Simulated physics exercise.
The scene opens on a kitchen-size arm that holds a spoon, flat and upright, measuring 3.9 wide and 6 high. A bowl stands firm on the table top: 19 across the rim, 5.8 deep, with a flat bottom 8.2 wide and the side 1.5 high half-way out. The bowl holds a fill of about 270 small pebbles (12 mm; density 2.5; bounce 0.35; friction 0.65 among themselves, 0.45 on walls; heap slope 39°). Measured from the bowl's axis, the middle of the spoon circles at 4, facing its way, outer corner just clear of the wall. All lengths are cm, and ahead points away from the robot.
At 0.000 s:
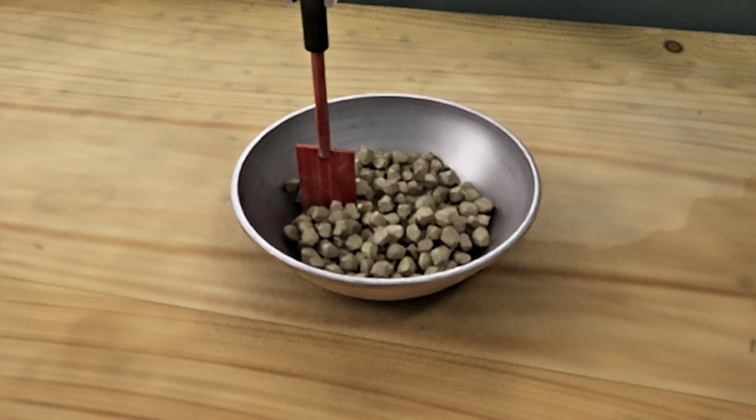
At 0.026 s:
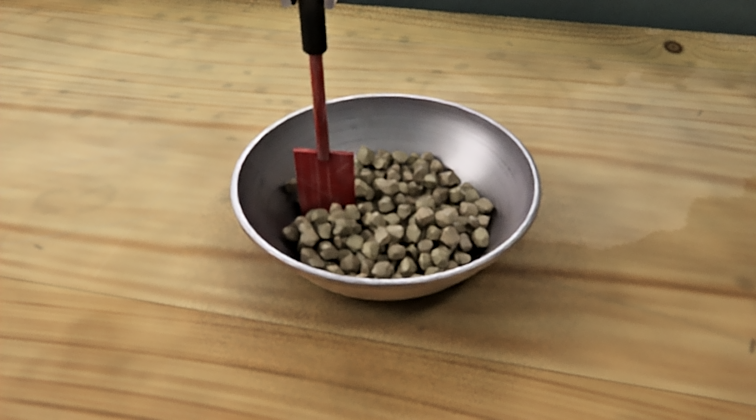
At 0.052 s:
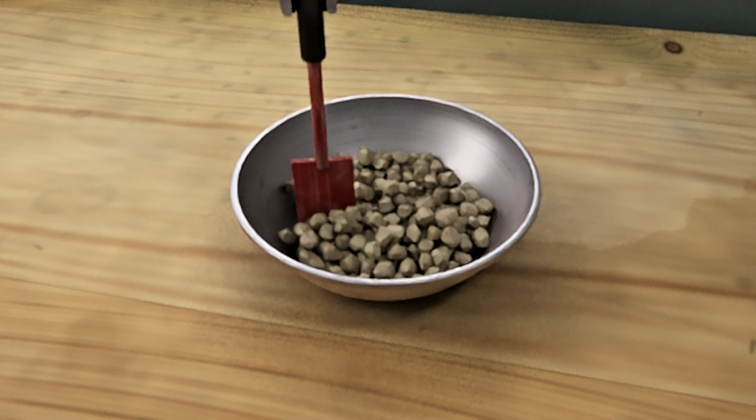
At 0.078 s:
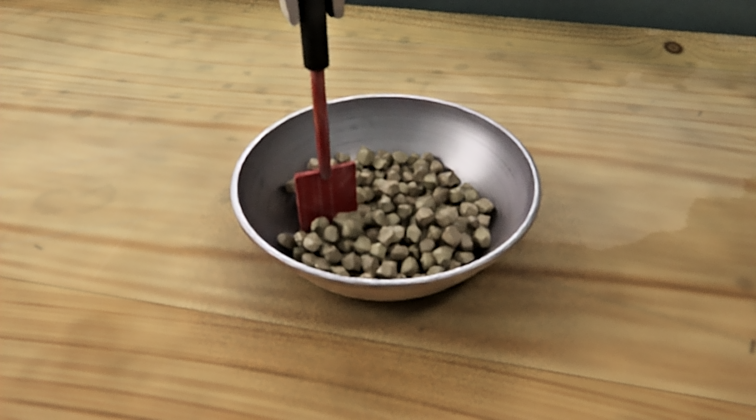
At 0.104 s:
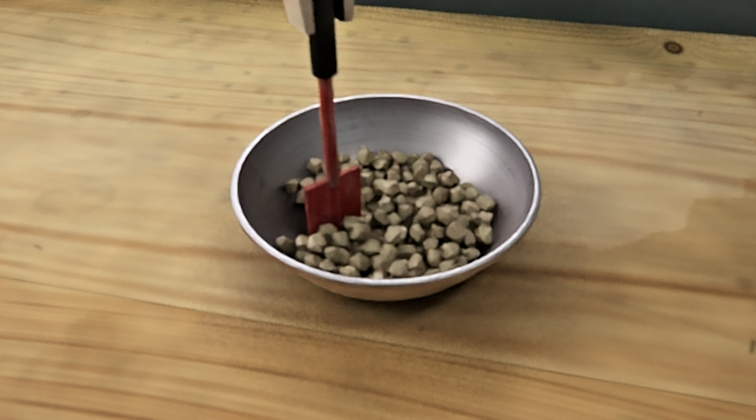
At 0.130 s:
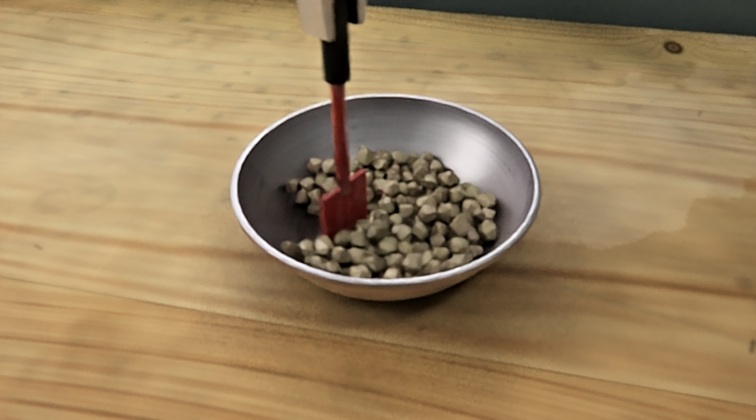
Red spatula held by a robotic arm pushing slowly through small tan pebbles along the left side of a metal bowl.
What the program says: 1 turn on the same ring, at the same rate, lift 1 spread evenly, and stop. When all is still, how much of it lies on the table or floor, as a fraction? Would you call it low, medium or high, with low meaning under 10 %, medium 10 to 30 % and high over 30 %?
I would call it low, under 10 %.
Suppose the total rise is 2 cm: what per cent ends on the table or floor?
My guess is close to 5 per cent.
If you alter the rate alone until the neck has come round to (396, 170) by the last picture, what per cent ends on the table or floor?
Roughly 30 percent of it.
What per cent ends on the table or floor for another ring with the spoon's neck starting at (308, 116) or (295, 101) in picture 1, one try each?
Close to 15 and 5 in a hundred.
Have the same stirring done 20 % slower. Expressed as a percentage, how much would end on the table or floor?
5 %.
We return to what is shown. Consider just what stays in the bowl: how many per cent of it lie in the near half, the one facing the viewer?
Close to 55 in a hundred.
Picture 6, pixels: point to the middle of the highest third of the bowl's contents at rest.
Close to (314, 203).
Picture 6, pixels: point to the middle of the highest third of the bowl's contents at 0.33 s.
About pixel (477, 176).
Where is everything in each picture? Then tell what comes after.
In the first picture, the spoon neck at (323, 129), 0° round; upper third of the load around (387, 207), from x 290 to 485, top at y 150; 267 in the bowl.
In the second picture, the spoon neck at (322, 131), 5° round; upper third of the load around (385, 211), from x 290 to 485, top at y 150.
In the third picture, the spoon neck at (321, 140), 18° round; upper third of the load around (383, 214), from x 285 to 480, top at y 150.
In the fourth picture, the spoon neck at (323, 149), 33° round; upper third of the load around (380, 219), from x 285 to 485, top at y 150.
In the fifth picture, the spoon neck at (331, 157), 48° round; upper third of the load around (382, 232), from x 285 to 485, top at y 150.
In the sixth picture, the spoon neck at (342, 164), 63° round; upper third of the load around (391, 233), from x 290 to 490, top at y 150; 267 in the bowl.
After 0.33 s, 177° round, highest piece 8 above the table; 265 in the bowl, 2 in flight or on the tool.
After 0.53 s, 291° round, highest piece 8 above the table; 256 in the bowl, 8 on the table or floor, 3 in flight or on the tool.
After 0.82 s, 0° round, highest piece 7 above the table; 251 in the bowl, 16 on the table or floor.
After 1.52 s, 0° round, highest piece 7 above the table; 251 in the bowl, 16 on the table or floor.
In the end, 251 in the bowl, 16 on the table or floor. That is 6 % on the table or floor.
